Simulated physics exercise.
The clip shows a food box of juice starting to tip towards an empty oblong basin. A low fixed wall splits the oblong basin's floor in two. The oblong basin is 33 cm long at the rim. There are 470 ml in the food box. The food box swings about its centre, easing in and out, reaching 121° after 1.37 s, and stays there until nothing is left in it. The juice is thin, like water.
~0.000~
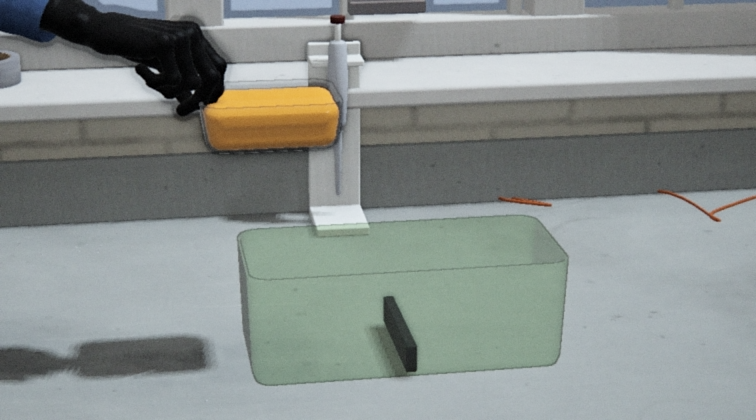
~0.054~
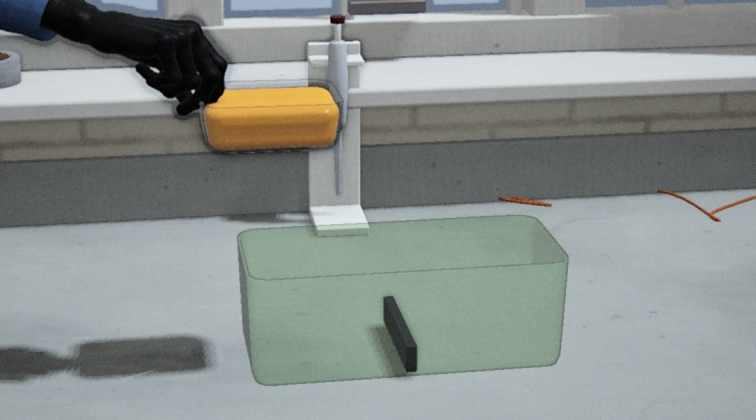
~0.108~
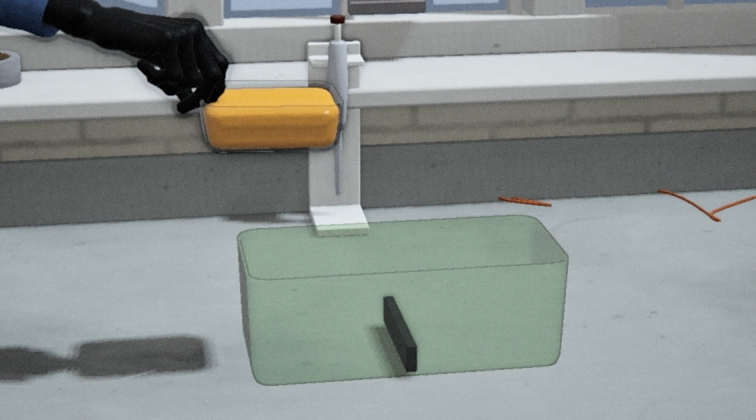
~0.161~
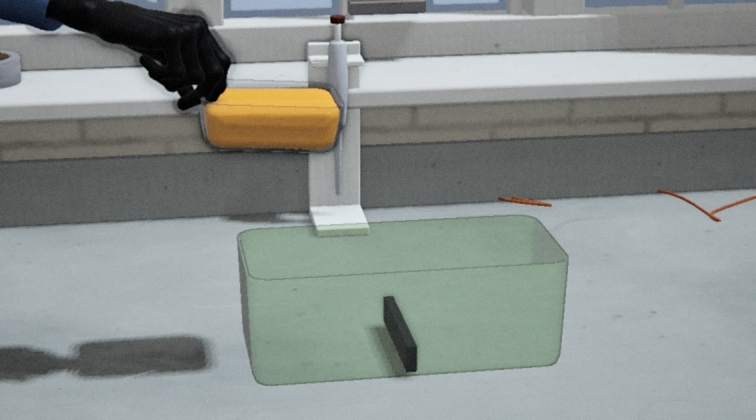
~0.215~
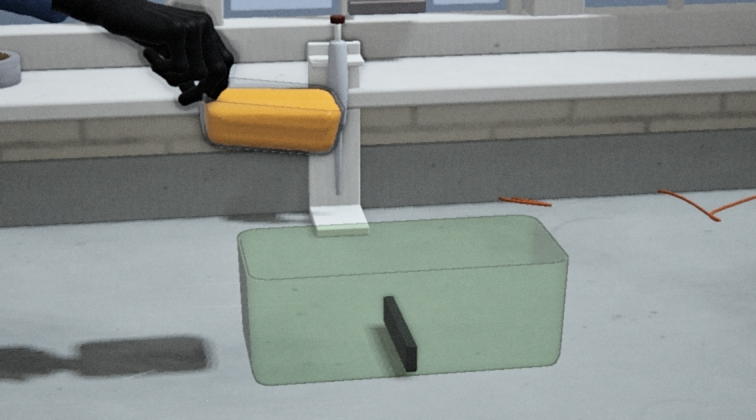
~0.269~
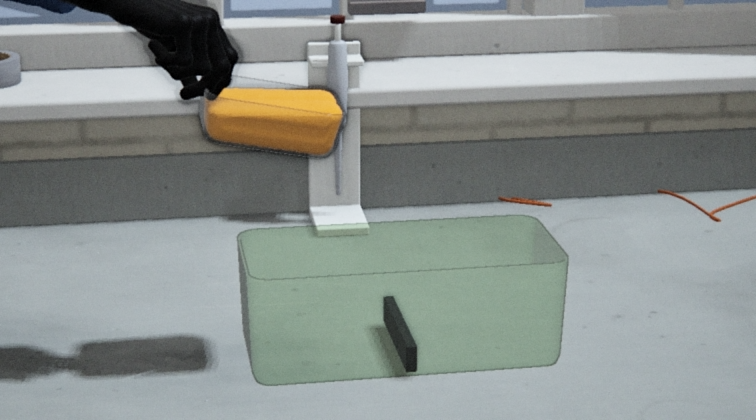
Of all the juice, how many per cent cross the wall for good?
About 60 per cent.
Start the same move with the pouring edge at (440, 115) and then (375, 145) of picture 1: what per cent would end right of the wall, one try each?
First 90, then 75 per cent.
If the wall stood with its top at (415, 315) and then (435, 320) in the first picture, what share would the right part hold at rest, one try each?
In turn about 30 and 10 per cent.
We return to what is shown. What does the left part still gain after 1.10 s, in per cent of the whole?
Some 3 per cent.
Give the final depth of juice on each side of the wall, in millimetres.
Left about 8 mm, right about 12 mm.
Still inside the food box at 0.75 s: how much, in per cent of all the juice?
About 18 per cent.
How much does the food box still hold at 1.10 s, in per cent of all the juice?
Some 1 per cent.
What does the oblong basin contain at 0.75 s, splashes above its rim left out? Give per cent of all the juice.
About 44 per cent.
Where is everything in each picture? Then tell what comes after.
In the first picture, it leans 0°; its right rim is at (337, 93); the juice meets the walls at (202, 102) and (333, 97); the oblong basin's rim runs from (243, 256) to (552, 239); the wall's top is at (400, 322).
In the second picture, it leans 0°; its right rim is at (337, 93); the juice meets the walls at (202, 102) and (333, 97).
In the third picture, it leans 2°; its right rim is at (338, 95); the juice meets the walls at (202, 102) and (334, 98).
In the fourth picture, it leans 4°; its right rim is at (338, 97); the juice meets the walls at (203, 101) and (335, 99).
In the fifth picture, it leans 7°; its right rim is at (339, 101); the juice meets the walls at (204, 101) and (336, 99).
In the sixth picture, it leans 11°; its right rim is at (340, 106); the juice meets the walls at (205, 100) and (338, 100).
After 0.75 s the tilt is 69° and 18 per cent is still to pour, 10 is left of the wall and 35 right of it.
After 1.10 s the tilt is 110° and 1 per cent is still to pour, 36 is left of the wall and 59 right of it.
After 1.47 s the tilt is 121° and 0 per cent is still to pour, 39 is left of the wall and 60 right of it.
After 1.87 s the tilt is 121° and 0 per cent is still to pour, 39 is left of the wall and 60 right of it.
In the end 39 per cent lies left of the wall, 60 right of it and 1 outside.
